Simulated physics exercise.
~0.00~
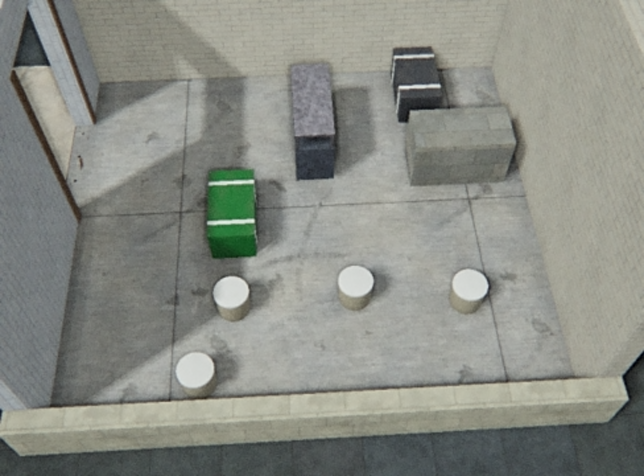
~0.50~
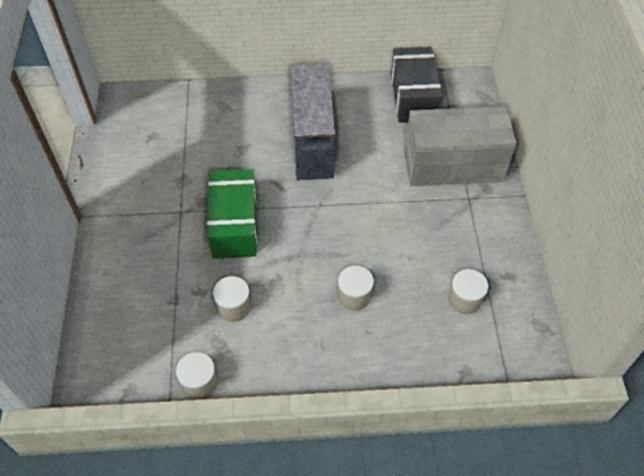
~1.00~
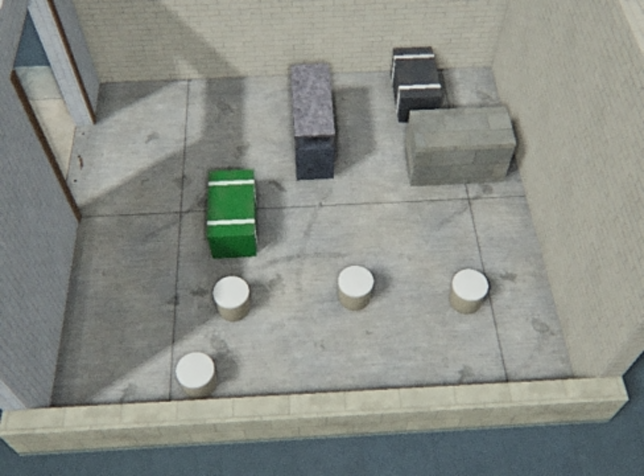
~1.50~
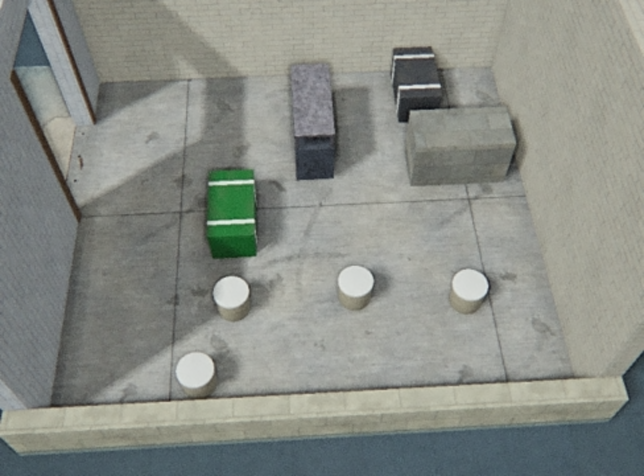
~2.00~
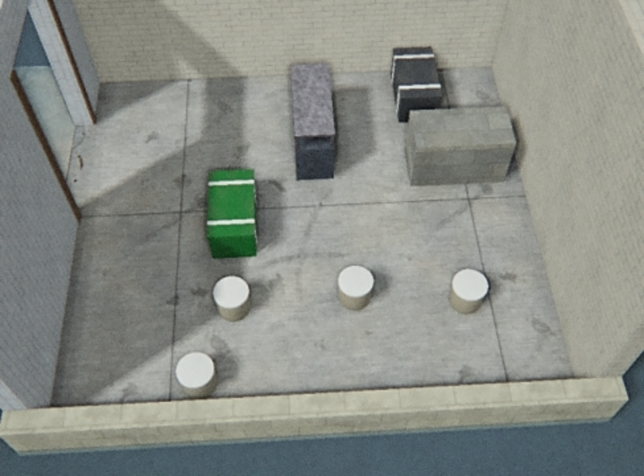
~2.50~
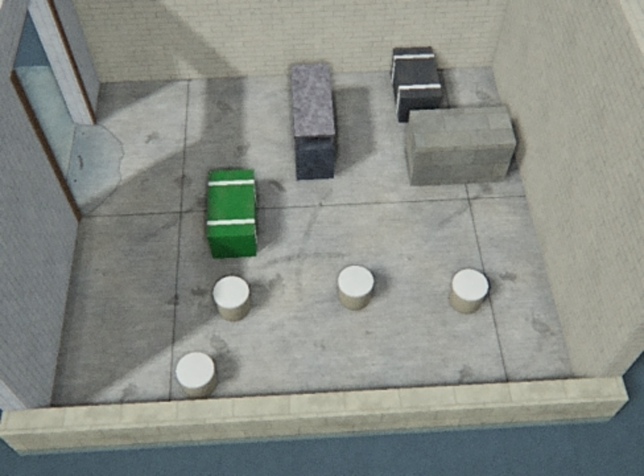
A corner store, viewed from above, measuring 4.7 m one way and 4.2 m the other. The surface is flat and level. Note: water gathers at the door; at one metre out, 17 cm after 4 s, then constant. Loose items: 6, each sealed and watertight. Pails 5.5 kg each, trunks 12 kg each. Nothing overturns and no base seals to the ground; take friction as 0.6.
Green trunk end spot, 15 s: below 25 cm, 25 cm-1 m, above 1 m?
Looks like it will get pushed a long way.
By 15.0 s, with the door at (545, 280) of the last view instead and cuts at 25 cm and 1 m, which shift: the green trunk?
Result for the green trunk - displaced a long way.
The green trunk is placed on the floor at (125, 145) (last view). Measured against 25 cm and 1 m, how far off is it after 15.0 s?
In that run it wanders far off.
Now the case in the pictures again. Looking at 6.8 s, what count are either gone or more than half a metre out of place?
The number by then is 1.
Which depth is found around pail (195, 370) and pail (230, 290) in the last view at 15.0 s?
About 5 and 5 cm.
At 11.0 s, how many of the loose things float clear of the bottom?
The count is 1.
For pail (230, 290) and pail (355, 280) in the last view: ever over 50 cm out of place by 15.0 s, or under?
Well, one by one it's not bigger, then bigger.
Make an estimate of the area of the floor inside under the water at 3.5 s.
I'd put it close to 2.0 m2.
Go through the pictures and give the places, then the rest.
In the first picture, the green trunk at (231, 202) rests on the ground; water covers 0.0 m2; 0 of 6 have shifted.
In the second picture, the green trunk at (231, 202), on the bottom; 0.0 m2 under water; 0 of 6 have shifted.
In the third picture, the green trunk at (231, 202) rests on the ground; water covers 0.0 m2; 0 of 6 have shifted.
In the fourth picture, the green trunk at (231, 202), on the bottom; water covers 0.0 m2; 0 of 6 have shifted.
In the fifth picture, the green trunk at (231, 202) rests on the ground; water covers 0.0 m2; 0 of 6 have shifted.
In the sixth picture, the green trunk at (231, 202) rests on the ground; 0.3 m2 under water; 0 of 6 have shifted.
After 3.5 s the green trunk is near (231, 202), 0.0 m from its start, aground; 0 afloat.
After 6.8 s the green trunk is near (340, 248), 1.2 m from its start, afloat; 1 afloat.
After 11.0 s the green trunk is near (352, 251), 1.3 m from its start, aground; 1 afloat.
After 15.0 s the green trunk is near (400, 278), 1.8 m from its start, afloat; 4 afloat.
